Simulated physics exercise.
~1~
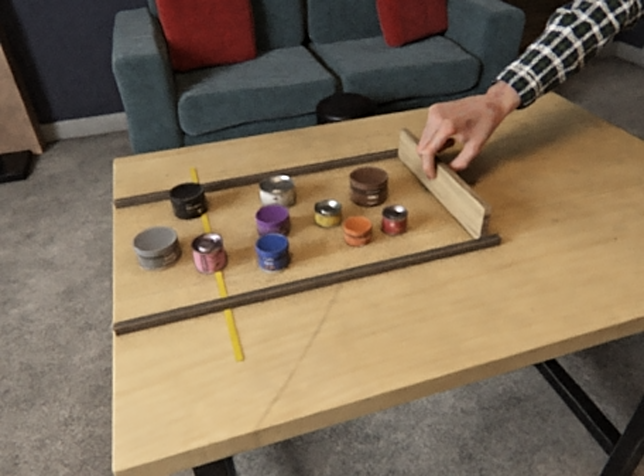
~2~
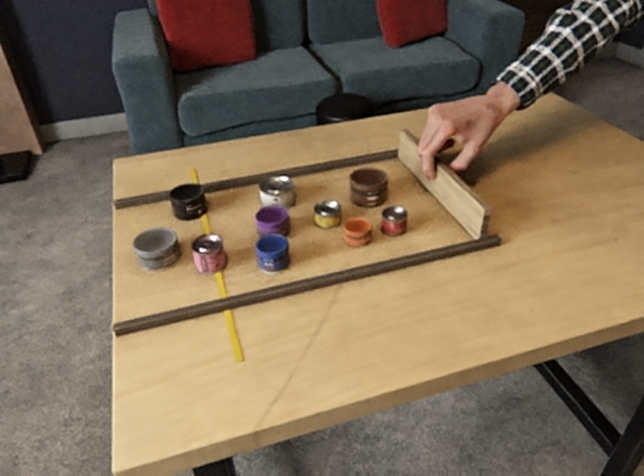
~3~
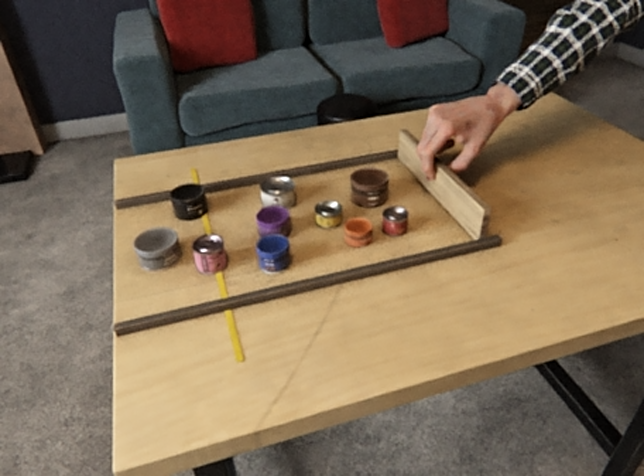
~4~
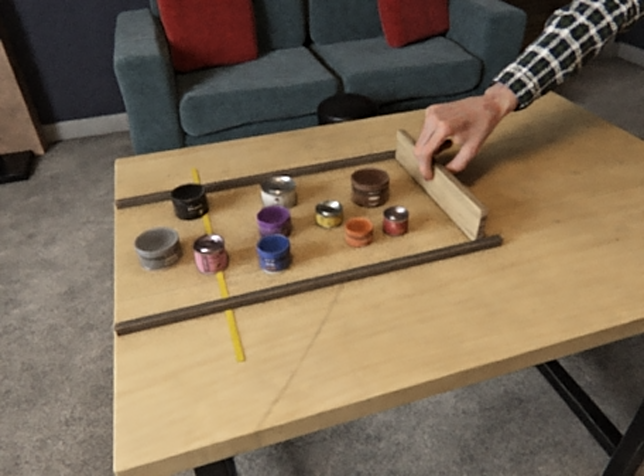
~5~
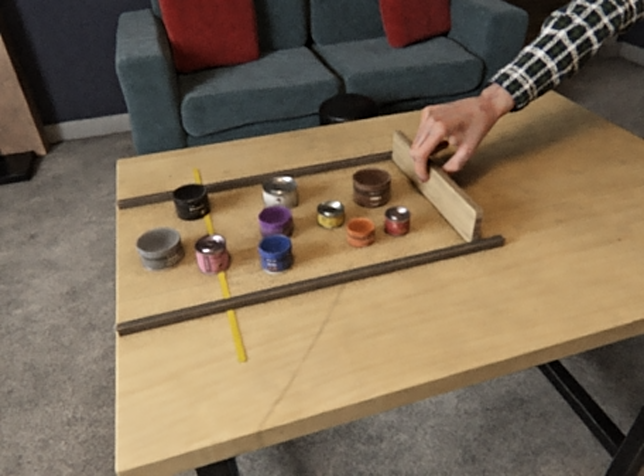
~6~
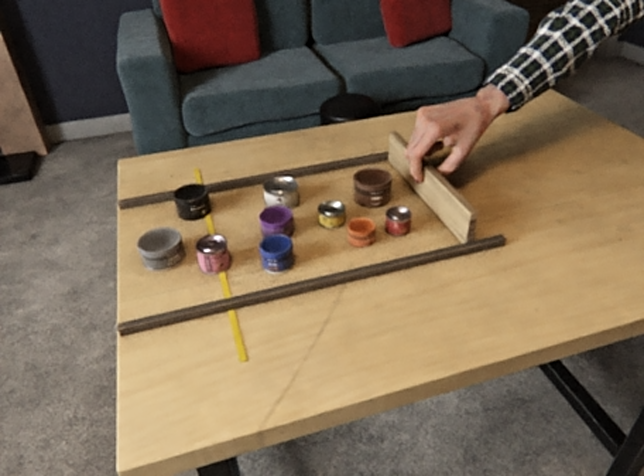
A hand in a checked sleeve slid a wooden board slightly left between two dark rails on a table, toward a scattering of small coloured pots that stayed put around a yellow strip.
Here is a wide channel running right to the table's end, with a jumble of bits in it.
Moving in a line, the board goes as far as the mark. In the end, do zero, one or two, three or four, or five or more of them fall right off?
Zero of them do.
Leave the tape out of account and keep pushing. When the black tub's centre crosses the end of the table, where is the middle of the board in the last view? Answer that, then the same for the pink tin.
The black tub puts it at (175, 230), the pink tin at (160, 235).
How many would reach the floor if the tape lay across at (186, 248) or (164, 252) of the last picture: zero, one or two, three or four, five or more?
Count by try - one to two; one or two.
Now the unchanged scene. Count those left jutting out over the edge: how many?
It totals 1.
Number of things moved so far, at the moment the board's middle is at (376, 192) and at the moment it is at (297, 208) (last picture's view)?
At the first point the count is 3, at the second it's 7.
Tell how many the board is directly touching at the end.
That comes to 4.
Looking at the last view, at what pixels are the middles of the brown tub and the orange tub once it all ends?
(188, 219) and (189, 274).
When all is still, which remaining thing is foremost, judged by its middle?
That one is the grey pot.
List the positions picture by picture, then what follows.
In the first frame, grey pot (158, 249); black tub (189, 201); pink tin (209, 254); board (438, 179); tape (210, 241).
In the second frame, black tub (189, 202); purple tin (273, 224).
In the third frame, pink tin (210, 254); orange tub (358, 233).
In the fourth frame, grey pot (159, 249); brown tub (370, 188).
In the fifth frame, black tub (192, 202); red pot (397, 222).
In the sixth frame, grey pot (162, 249); black tub (193, 202); pink tin (213, 254); board (427, 183); tape (214, 242).
Soon after, none off yet; grey pot at rest near (162, 249); black tub at rest near (193, 202); pink tin at rest near (213, 254).
At rest, the number that fall off is zero.
